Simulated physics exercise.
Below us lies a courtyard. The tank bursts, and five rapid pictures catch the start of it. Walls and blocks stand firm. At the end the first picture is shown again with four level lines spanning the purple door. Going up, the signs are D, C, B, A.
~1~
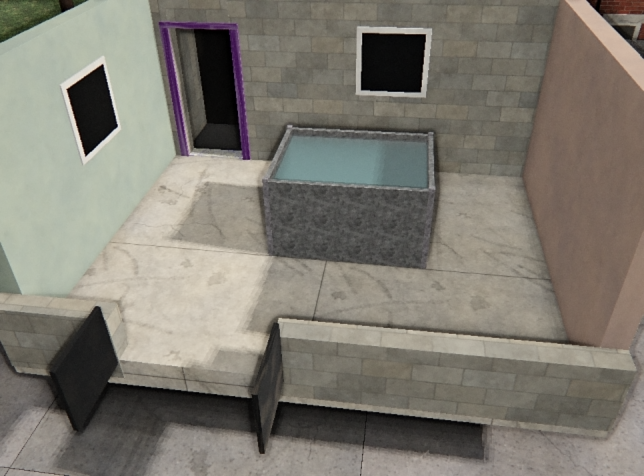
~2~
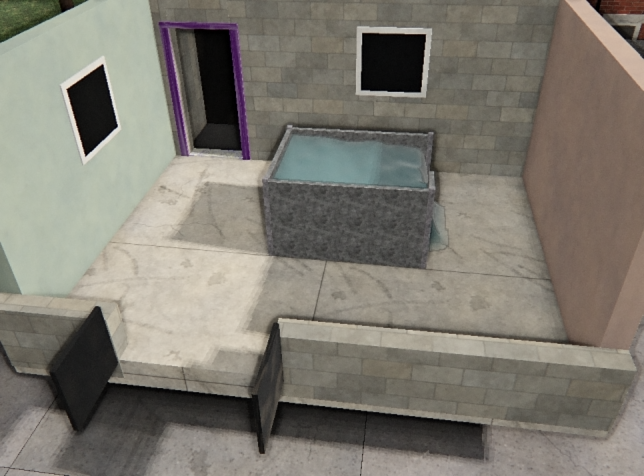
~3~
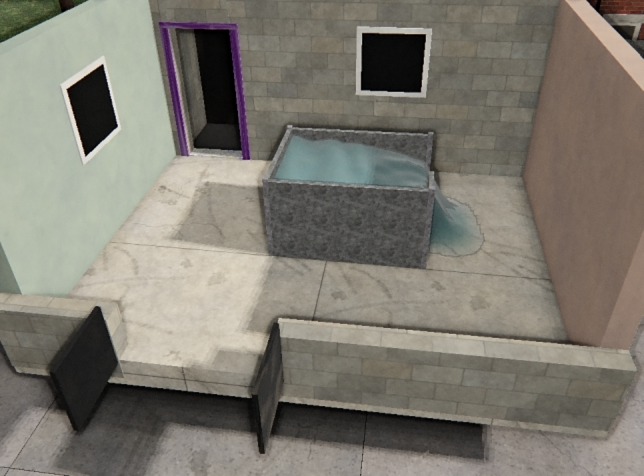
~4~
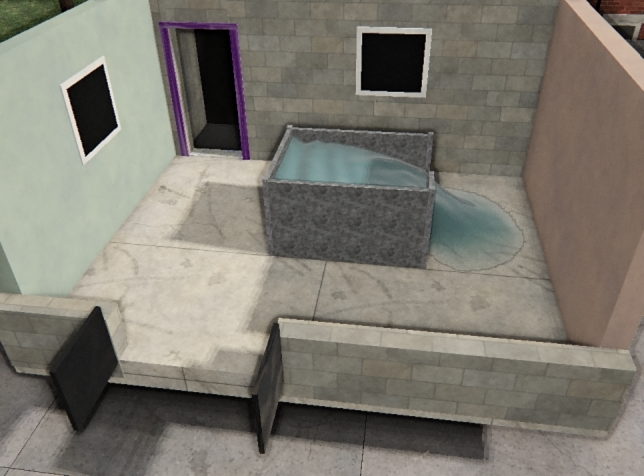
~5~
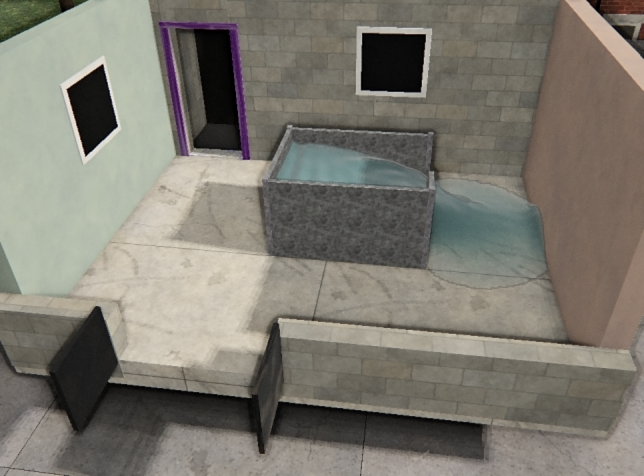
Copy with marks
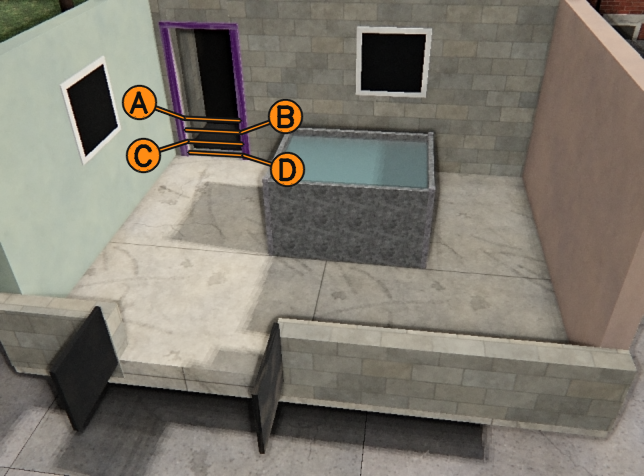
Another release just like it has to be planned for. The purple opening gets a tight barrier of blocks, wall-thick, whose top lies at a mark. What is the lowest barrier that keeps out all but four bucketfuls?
I would pick line C.
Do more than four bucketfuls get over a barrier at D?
Yes, that goes wrong.
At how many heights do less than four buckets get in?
Three of them.
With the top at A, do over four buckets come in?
No, that is safe.
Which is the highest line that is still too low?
That is line D.
On the marked copy, A at (211, 119); B at (213, 131); C at (214, 142); D at (216, 154); from the bottom up D, C, B, A.
Choosing A, nothing gets over.
Choosing B, nothing gets over.
Choosing C, a splash gets over, under a bucket.
Choosing D, about 12 bucketfuls get in.
